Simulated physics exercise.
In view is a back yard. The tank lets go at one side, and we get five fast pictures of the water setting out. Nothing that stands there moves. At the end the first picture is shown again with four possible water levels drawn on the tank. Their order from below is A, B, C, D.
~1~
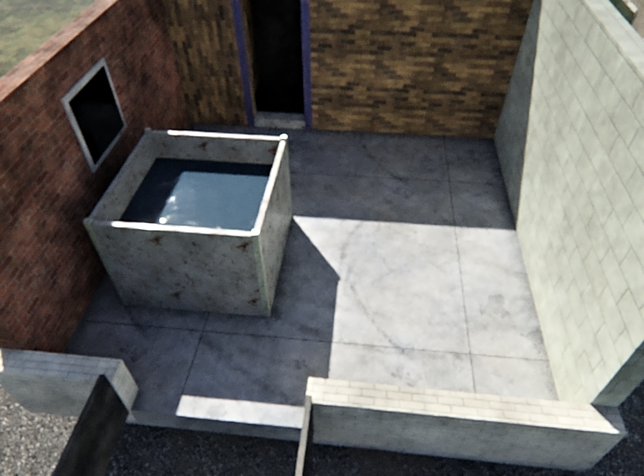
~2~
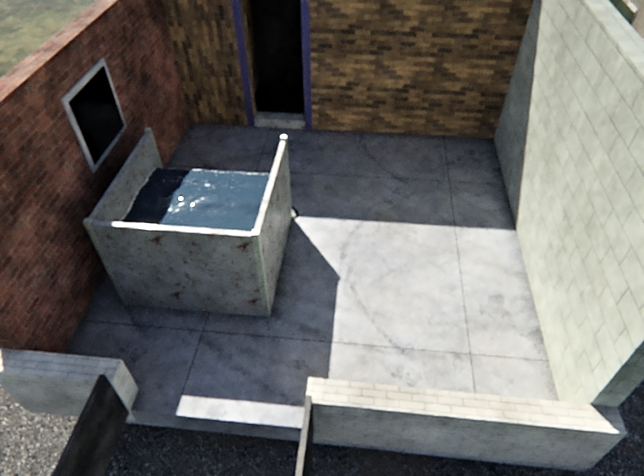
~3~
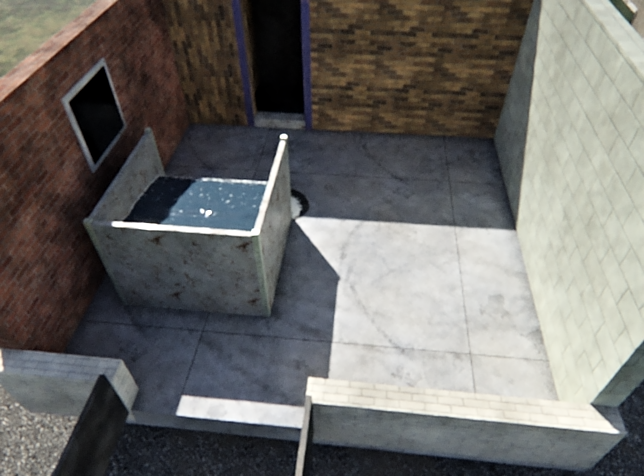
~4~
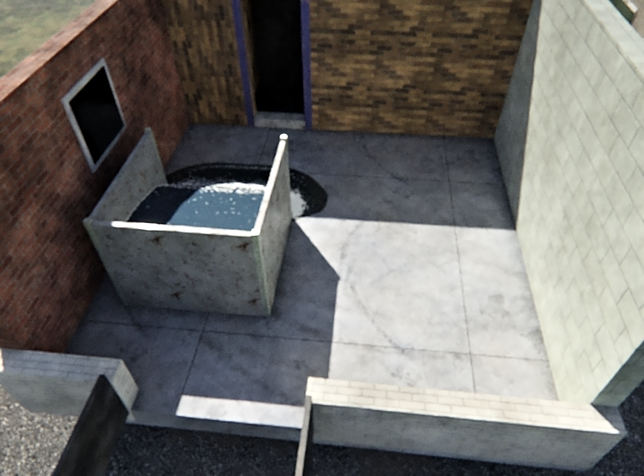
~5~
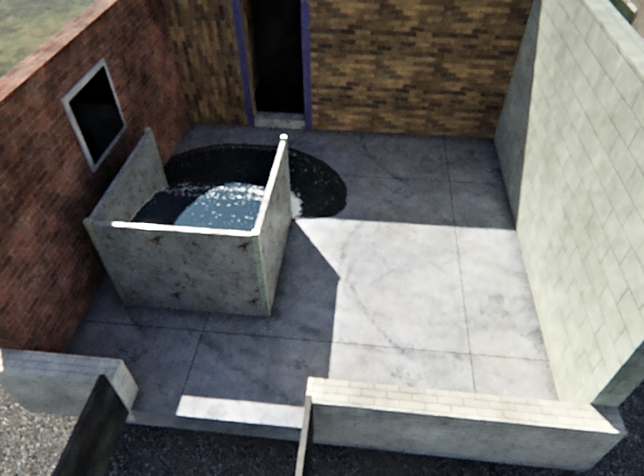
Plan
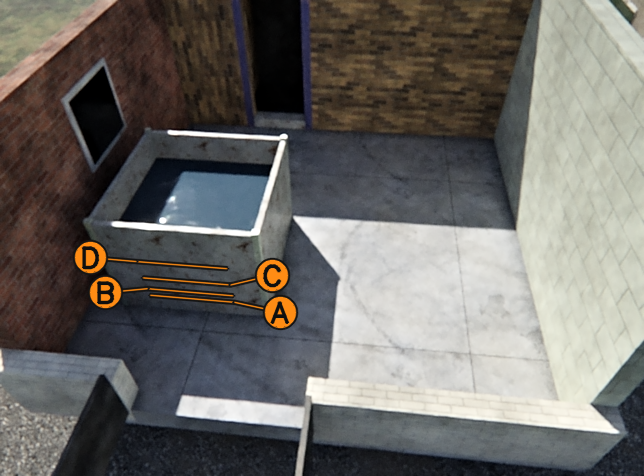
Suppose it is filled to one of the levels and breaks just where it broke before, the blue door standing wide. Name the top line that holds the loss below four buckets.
The limit is B.
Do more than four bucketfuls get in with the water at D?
Yes.
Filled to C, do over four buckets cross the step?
Yes, that goes wrong.
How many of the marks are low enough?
Two of them.
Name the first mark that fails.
That is mark C.
In orange, A at (192, 298); B at (189, 292); C at (186, 281); D at (181, 265); from the bottom up A, B, C, D.
For mark A, nothing gets over.
For mark B, a bucket or two gets in.
For mark C, about 10 bucketfuls get in.
For mark D, dozens of bucketfuls pour in.
